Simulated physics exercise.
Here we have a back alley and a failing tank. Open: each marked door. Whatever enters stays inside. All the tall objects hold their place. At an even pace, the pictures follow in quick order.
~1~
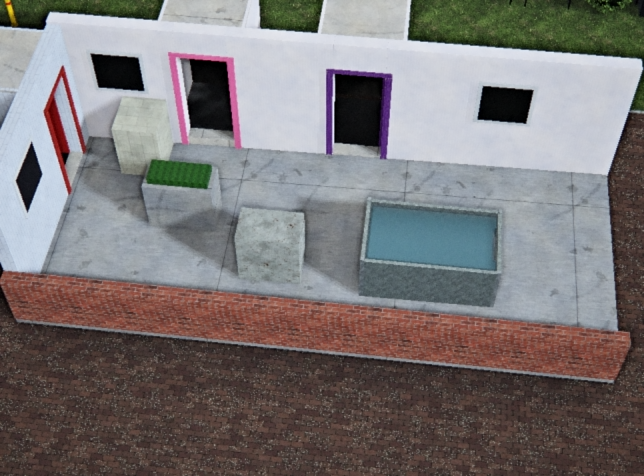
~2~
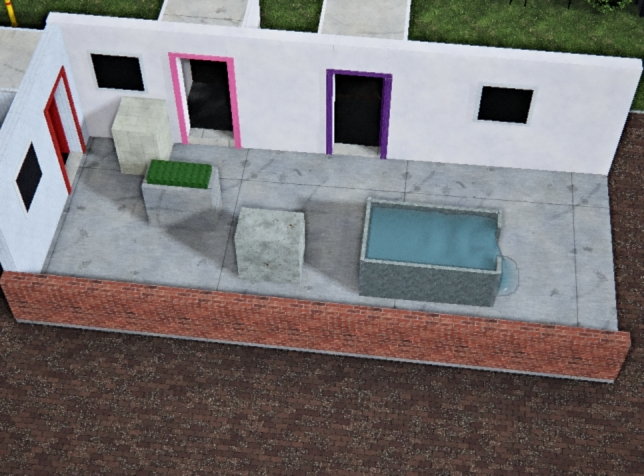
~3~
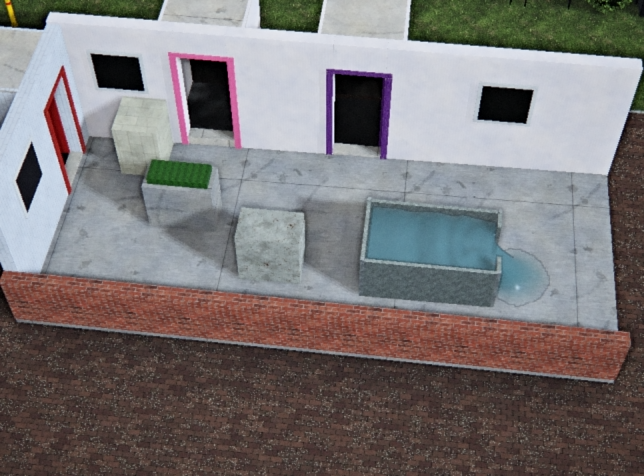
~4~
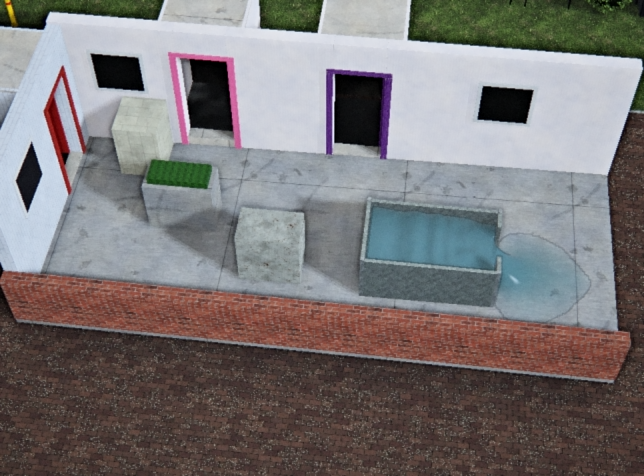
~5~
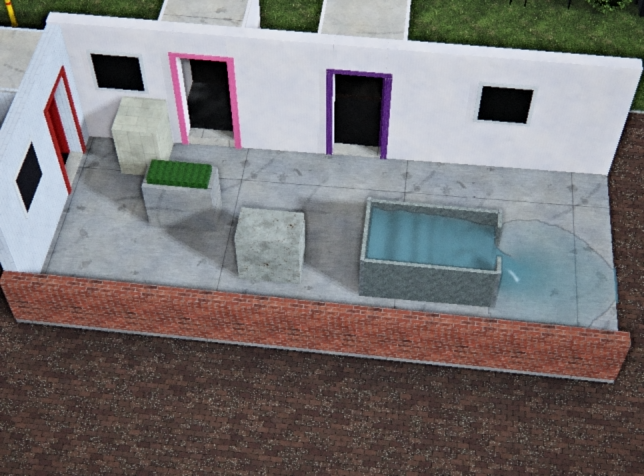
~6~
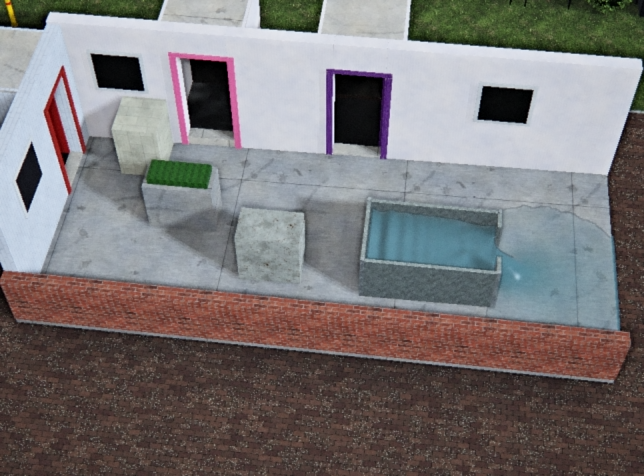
We see a walled yard with pale blocks and a stone tank of still water; then water pours from the tank's right side and spreads steadily rightward across the grey floor, while the blocks stay in place.
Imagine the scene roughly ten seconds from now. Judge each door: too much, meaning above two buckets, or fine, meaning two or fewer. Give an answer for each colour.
Pink door: Fine, purple door: Fine, red door: Fine.
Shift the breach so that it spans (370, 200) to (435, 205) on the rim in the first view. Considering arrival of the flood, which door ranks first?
That is the one in purple.
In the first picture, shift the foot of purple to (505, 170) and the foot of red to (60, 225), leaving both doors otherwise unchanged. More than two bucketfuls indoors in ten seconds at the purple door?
Purple: Falls short.
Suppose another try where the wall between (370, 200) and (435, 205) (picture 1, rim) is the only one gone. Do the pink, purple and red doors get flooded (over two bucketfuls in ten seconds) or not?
The pink one falls short; the purple one tops the mark; the red one tops the mark.
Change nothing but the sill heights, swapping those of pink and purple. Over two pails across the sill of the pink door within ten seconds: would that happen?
Note - pink door: Safe.
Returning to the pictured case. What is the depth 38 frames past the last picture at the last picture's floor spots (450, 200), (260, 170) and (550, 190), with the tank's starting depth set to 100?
Approx. values, in order: 0 %, 0 %, 2 %.
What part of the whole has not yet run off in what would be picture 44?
I'd say roughly 38 percent.
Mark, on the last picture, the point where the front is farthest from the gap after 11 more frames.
I'd point to (587, 175).
A moment on, water covers 20 % of the floor; the pink door not reached, the purple door not reached, the red door not reached.
Next, water covers 20 % of the floor; the pink door not reached, the purple door not reached, the red door not reached.
Then, water covers 25 % of the floor; the pink door not reached, the purple door not reached, the red door not reached.
Later, water covers 25 % of the floor; the pink door not reached, the purple door not reached, the red door not reached.
In the end, water covers 20 % of the floor; the pink door not reached, the purple door not reached, the red door not reached.
